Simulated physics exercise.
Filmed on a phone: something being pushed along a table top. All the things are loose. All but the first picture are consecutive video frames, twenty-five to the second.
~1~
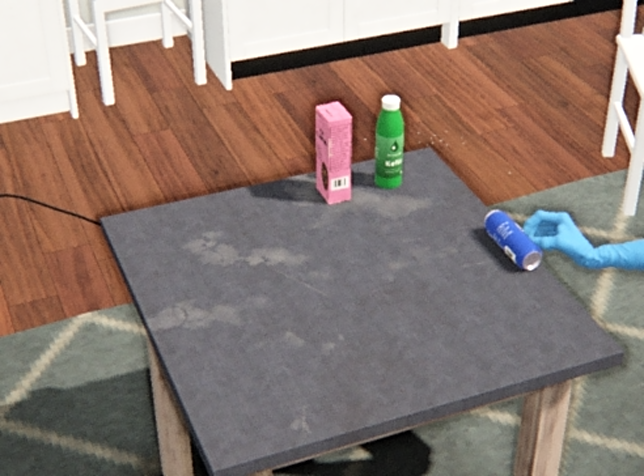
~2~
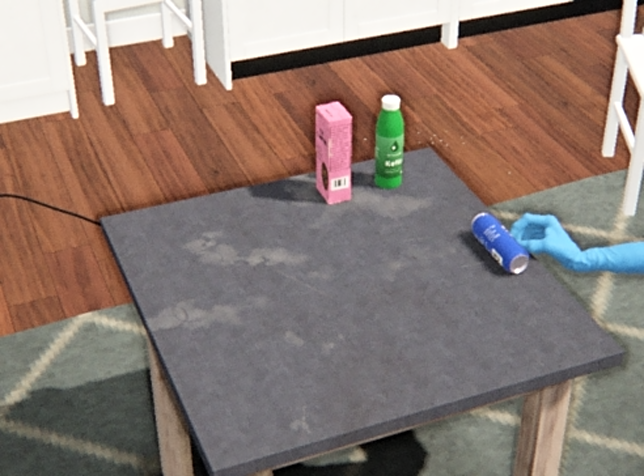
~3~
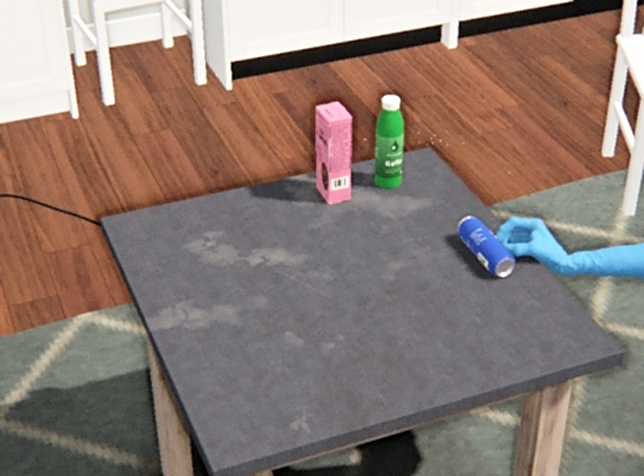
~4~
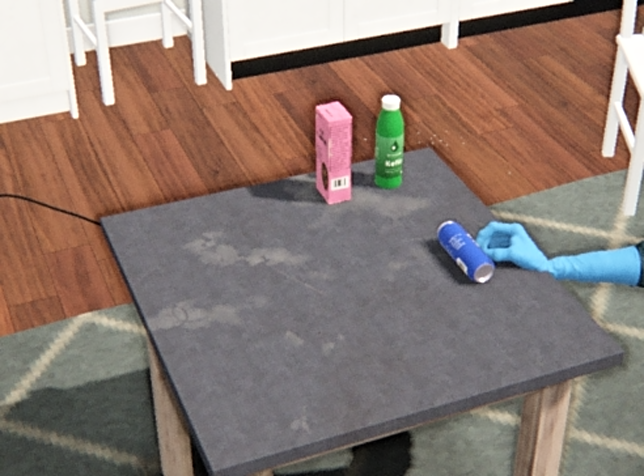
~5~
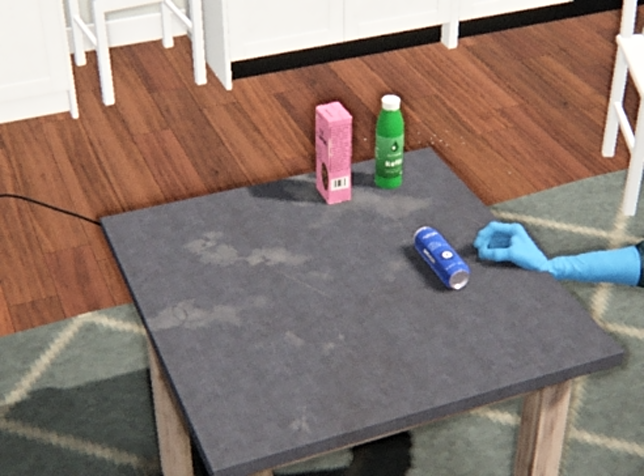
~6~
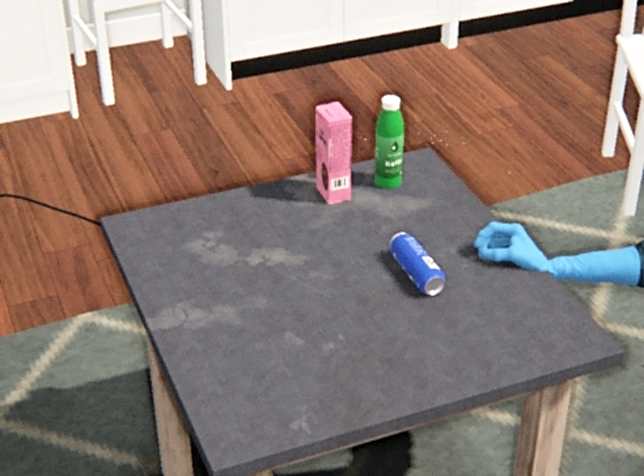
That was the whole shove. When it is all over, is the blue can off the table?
The blue can drops to the floor.
Then, 0.20 s past the last view, blue can displaced well along near (295, 294).
Then, 0.60 s past the last view, blue can now off the table.
Then, 0.80 s past the last view, things are still on the move.
Then, 1.20 s past the last view, as before.
Finally, off the table, blue can.
